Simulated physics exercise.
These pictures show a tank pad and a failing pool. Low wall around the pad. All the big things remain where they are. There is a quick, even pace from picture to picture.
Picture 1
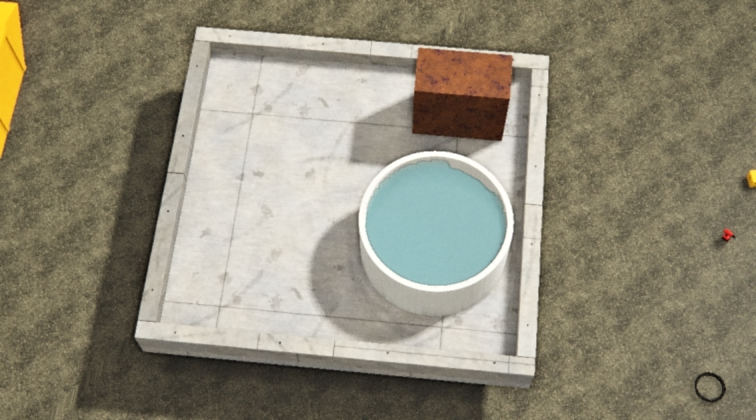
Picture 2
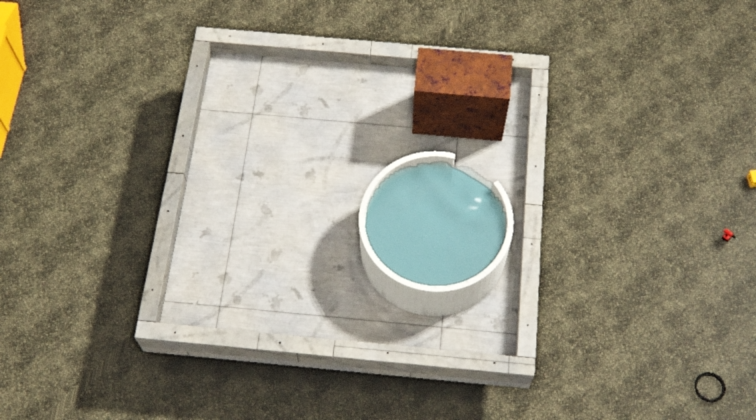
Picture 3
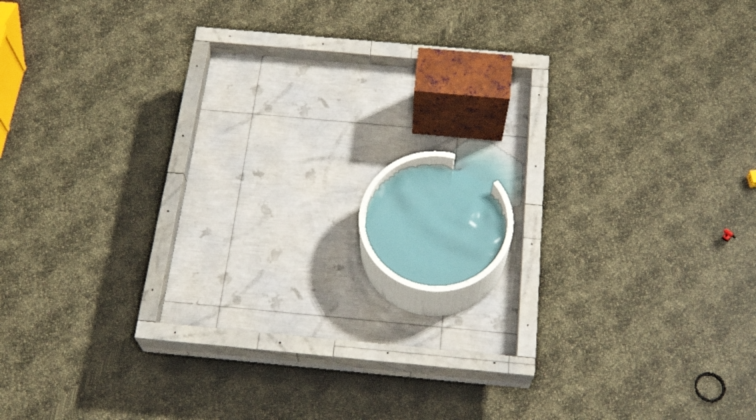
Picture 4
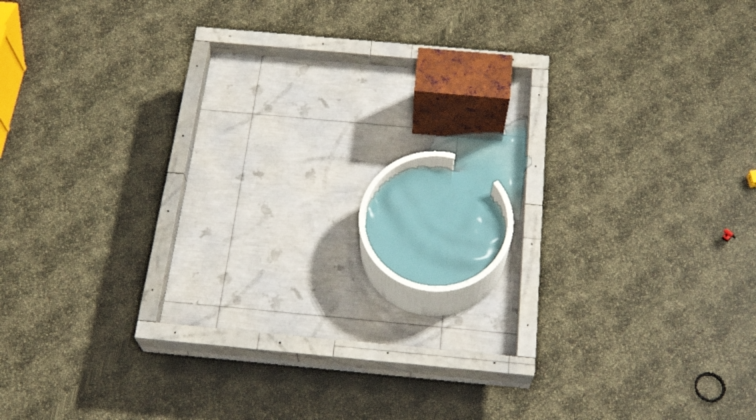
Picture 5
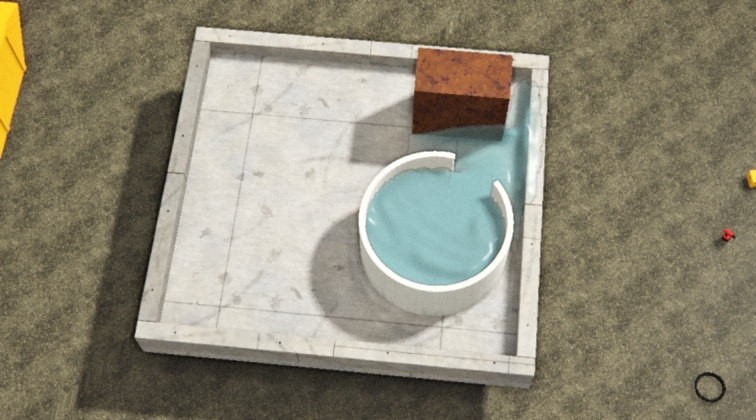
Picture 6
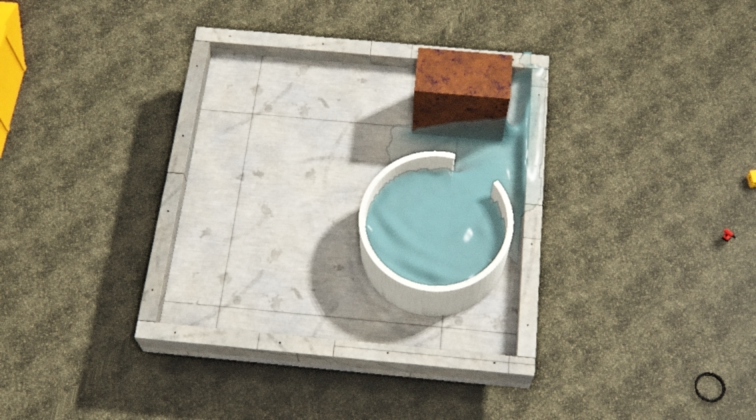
Water pouring through a gap in a round white pool's far side, spreading past a rusty brown block along the right wall.
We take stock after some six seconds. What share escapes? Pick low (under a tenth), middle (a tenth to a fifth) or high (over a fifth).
I would say middle, a tenth to a fifth.
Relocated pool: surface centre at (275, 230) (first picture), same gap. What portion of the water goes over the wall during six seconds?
Result: Around 2 %.
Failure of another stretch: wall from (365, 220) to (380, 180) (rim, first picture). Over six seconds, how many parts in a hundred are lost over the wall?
Estimate: 2 %.
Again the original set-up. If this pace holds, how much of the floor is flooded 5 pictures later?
Around 30 percent.
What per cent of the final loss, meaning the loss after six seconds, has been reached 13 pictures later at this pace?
Working it through, I arrive at 80 per cent.
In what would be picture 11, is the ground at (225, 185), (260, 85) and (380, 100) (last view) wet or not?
Spared, spared, soaked.
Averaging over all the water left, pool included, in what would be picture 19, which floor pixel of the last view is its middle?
About (426, 203).
A moment on, water covers 20 % of the floor; the low wall has let 1 % over.
Next, water covers 30 % of the floor; the low wall has let 3 % over.
Then, water covers 65 % of the floor; the low wall has let 10 % over.
Later, water covers 80 % of the floor; the low wall has let 13 % over.
In the end, water covers 85 % of the floor; the low wall has let 13 % over.
